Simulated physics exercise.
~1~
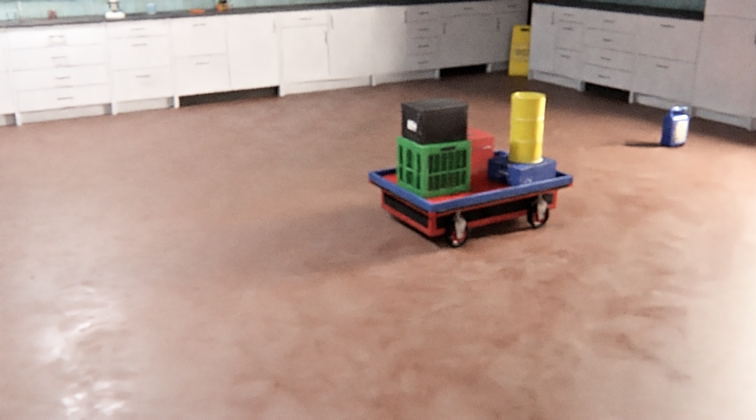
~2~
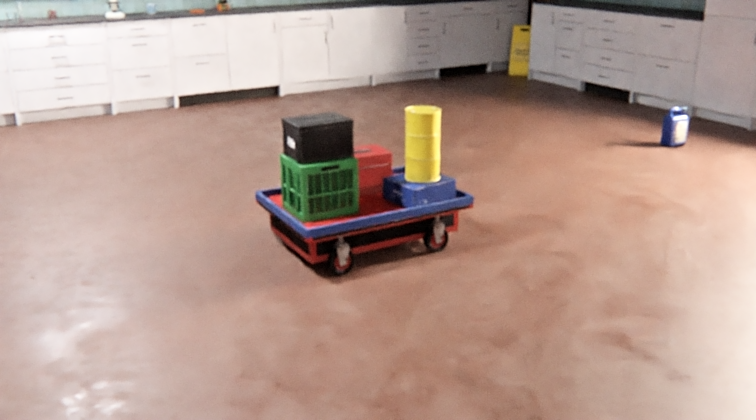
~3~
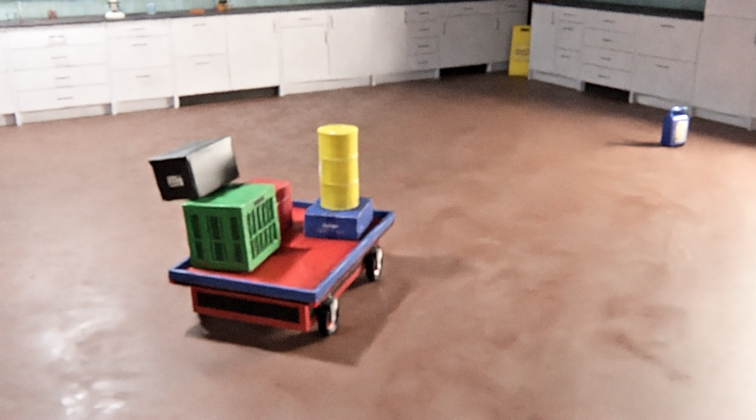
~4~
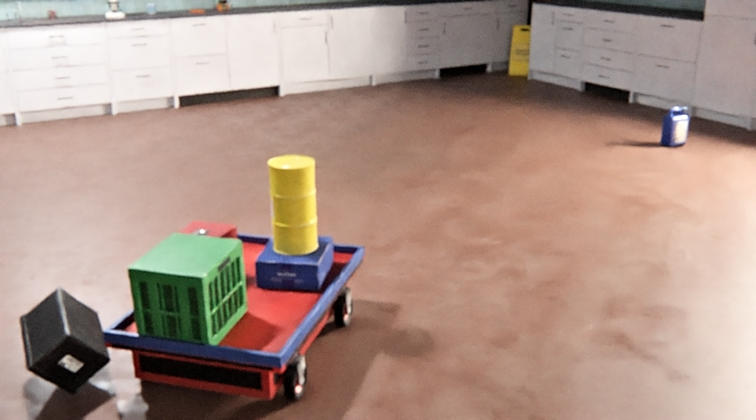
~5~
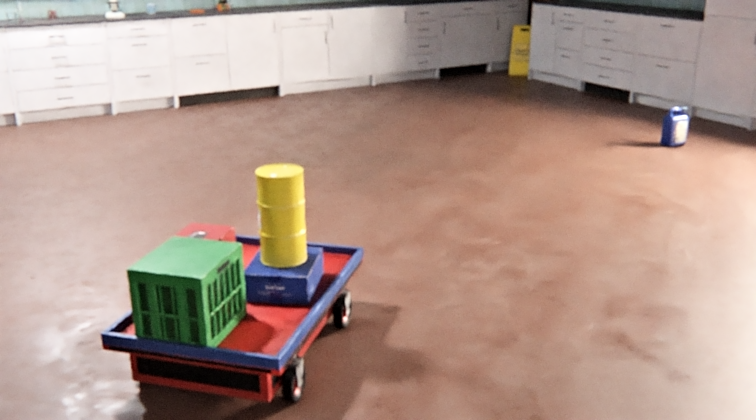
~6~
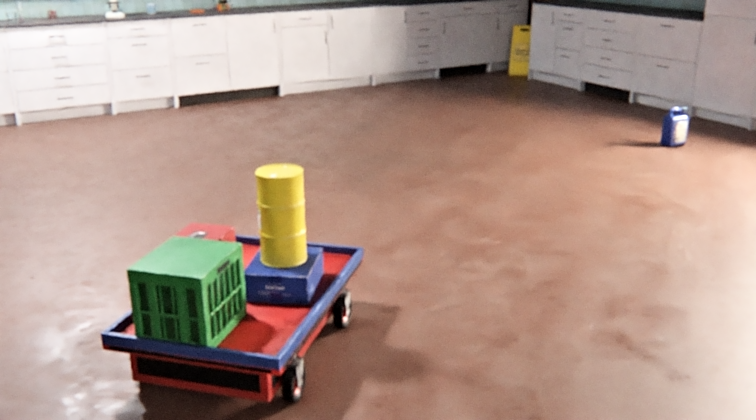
A loaded cart rolls left, turns, and stops after its black box topples off.
